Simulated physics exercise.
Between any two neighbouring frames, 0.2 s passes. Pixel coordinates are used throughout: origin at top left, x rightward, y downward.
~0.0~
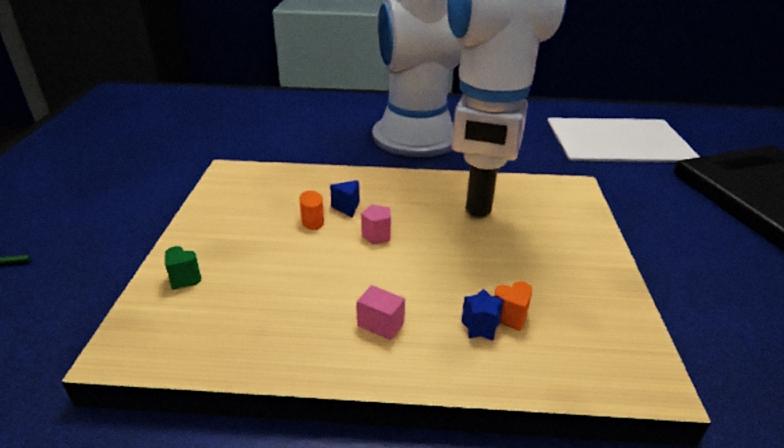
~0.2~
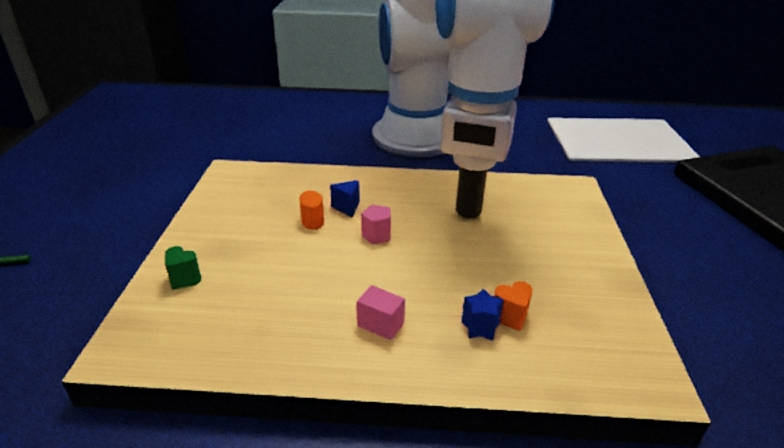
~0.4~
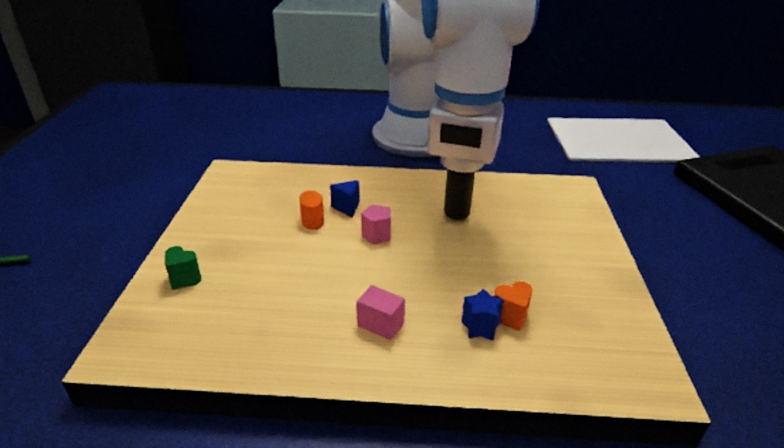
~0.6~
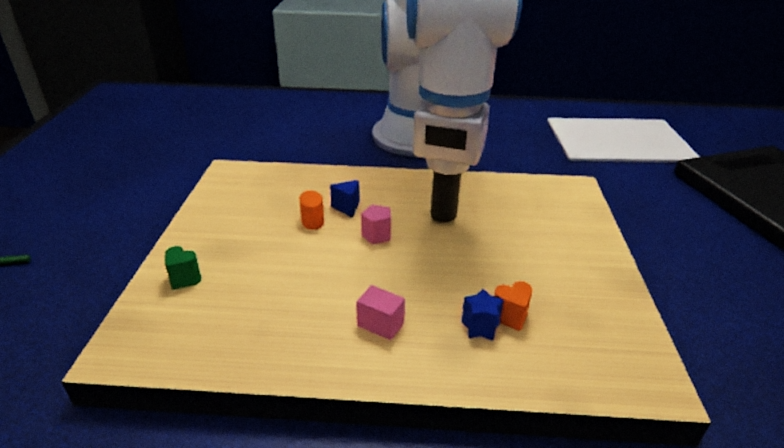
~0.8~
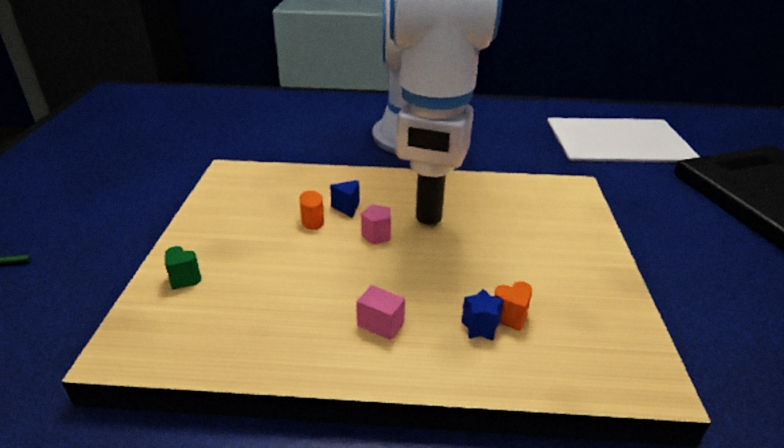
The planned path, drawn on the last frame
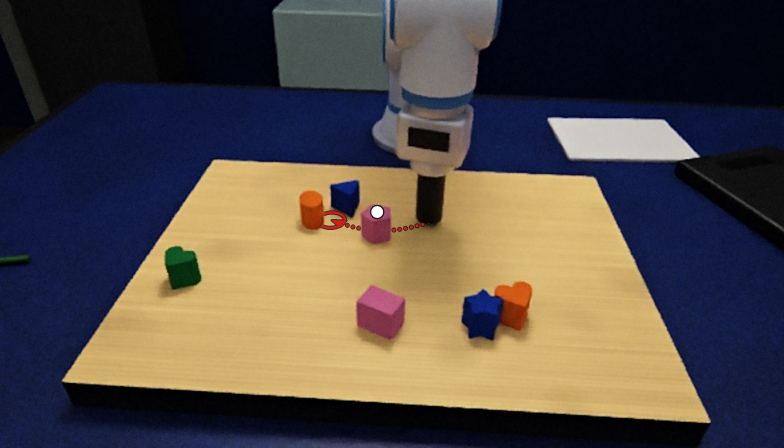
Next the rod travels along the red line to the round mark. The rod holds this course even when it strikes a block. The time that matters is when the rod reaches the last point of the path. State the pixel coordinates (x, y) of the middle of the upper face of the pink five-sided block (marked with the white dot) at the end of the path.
My estimate: (343, 220).
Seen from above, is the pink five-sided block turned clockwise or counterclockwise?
Spin direction: Counter-clockwise.
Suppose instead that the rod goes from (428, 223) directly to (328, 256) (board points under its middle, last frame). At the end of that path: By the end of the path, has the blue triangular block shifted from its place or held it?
The result: It stays put.
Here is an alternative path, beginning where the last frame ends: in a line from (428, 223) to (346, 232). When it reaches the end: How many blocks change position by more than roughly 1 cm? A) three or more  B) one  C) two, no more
Letter B.
Path on the board, from (428, 223) via (397, 230) and (362, 229), ending at (331, 220); the dot is on the pink five-sided block.
On the path given first. One third of the way, rod at (395, 224); pink five-sided block at (370, 214).
Two thirds of the way, rod at (362, 223); pink five-sided block at (345, 220), turned 70° anticlockwise.
At the end, rod at (331, 214); orange oval block at (304, 197); blue triangular block in place; pink five-sided block at (343, 220), turned 75° anticlockwise.
